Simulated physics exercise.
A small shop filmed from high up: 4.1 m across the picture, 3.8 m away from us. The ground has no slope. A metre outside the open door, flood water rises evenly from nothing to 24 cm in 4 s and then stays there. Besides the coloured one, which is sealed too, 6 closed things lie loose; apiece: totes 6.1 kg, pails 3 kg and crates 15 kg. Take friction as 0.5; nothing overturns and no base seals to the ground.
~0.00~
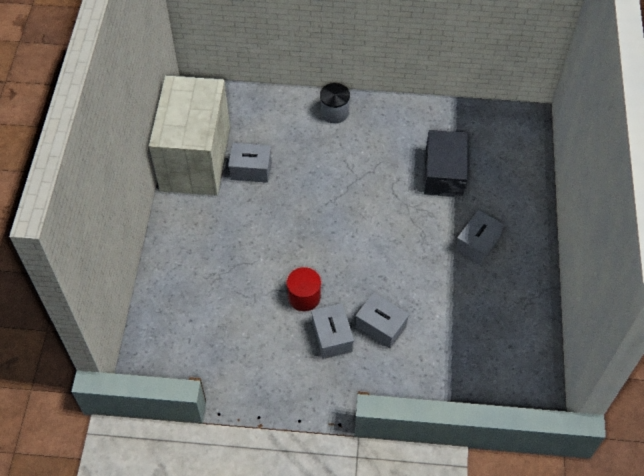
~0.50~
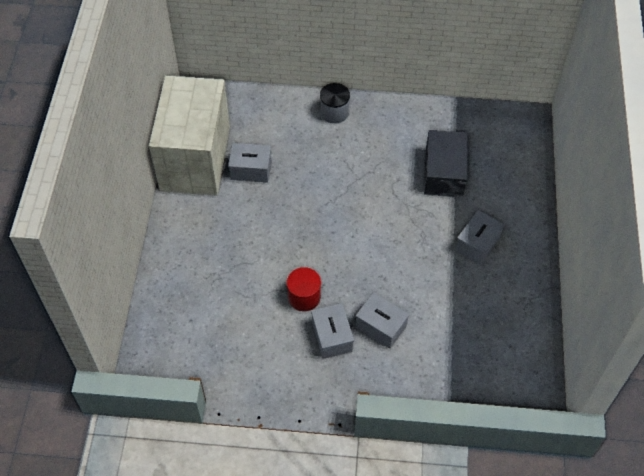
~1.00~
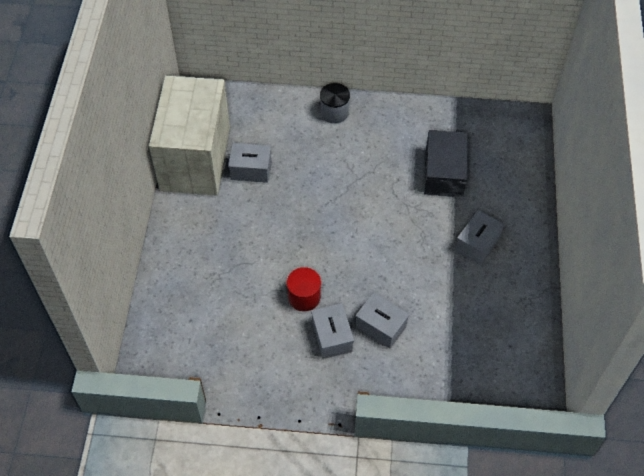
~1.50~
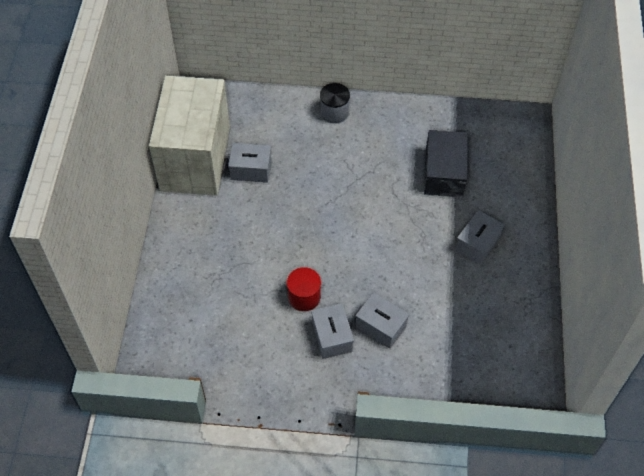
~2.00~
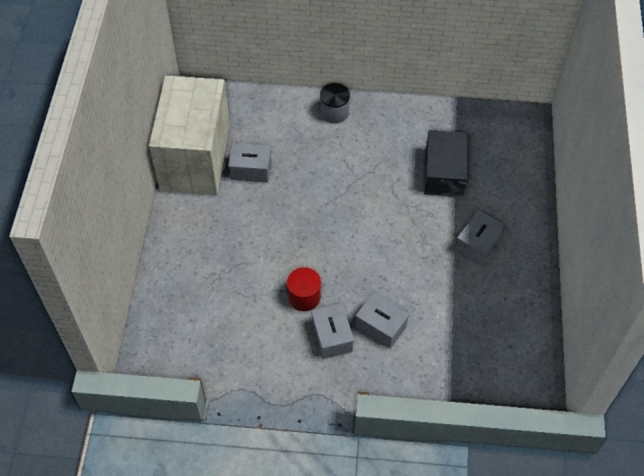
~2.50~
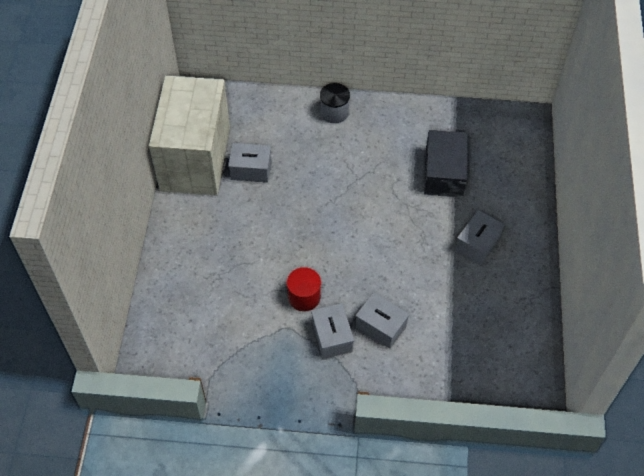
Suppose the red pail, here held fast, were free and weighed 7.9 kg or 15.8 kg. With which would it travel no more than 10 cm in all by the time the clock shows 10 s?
For it, neither weight holds it.
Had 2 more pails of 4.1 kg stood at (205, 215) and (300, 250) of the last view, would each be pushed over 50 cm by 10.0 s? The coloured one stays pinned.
In that order: Past it, short of it.
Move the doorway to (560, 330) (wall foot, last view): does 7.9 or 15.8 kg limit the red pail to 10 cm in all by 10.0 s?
Then only the higher weight holds it.
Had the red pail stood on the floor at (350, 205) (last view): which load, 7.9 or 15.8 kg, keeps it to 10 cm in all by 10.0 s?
It takes the larger.
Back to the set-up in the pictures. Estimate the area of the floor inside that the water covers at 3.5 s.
About 3.0 m2.
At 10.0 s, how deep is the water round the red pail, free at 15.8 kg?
Roughly 10 cm.
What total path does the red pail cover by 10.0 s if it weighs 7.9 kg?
About 300 cm.
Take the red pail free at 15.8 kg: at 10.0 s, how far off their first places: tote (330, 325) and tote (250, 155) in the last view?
In that order: 350 cm, 140 cm.
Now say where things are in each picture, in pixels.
In the first picture, the red pail at (304, 282) rests on the ground; water covers 0.0 m2; 0 of 7 have shifted.
In the second picture, the red pail at (304, 282), on the bottom; water covers 0.0 m2; 0 of 7 have shifted.
In the third picture, the red pail at (304, 282), on the bottom; water covers 0.0 m2; 0 of 7 have shifted.
In the fourth picture, the red pail at (304, 282), on the bottom; 0.0 m2 under water; 0 of 7 have shifted.
In the fifth picture, the red pail at (304, 282), on the bottom; water covers 0.1 m2; 0 of 7 have shifted.
In the sixth picture, the red pail at (304, 282), on the bottom; 0.7 m2 under water; 0 of 7 have shifted.
After 3.5 s the red pail would be 12 cm from its start with 7.9 kg and 0 cm from its start with 15.8 kg; 6 cm of water round it then.
After 4.5 s the red pail would be 56 cm from its start with 7.9 kg and 2 cm from its start with 15.8 kg; 8 cm of water round it then.
After 7.0 s the red pail would be 162 cm from its start with 7.9 kg and 24 cm from its start with 15.8 kg; 8 cm of water round it then.
After 10.0 s the red pail would be 250 cm from its start with 7.9 kg and 41 cm from its start with 15.8 kg; 10 cm of water round it then.
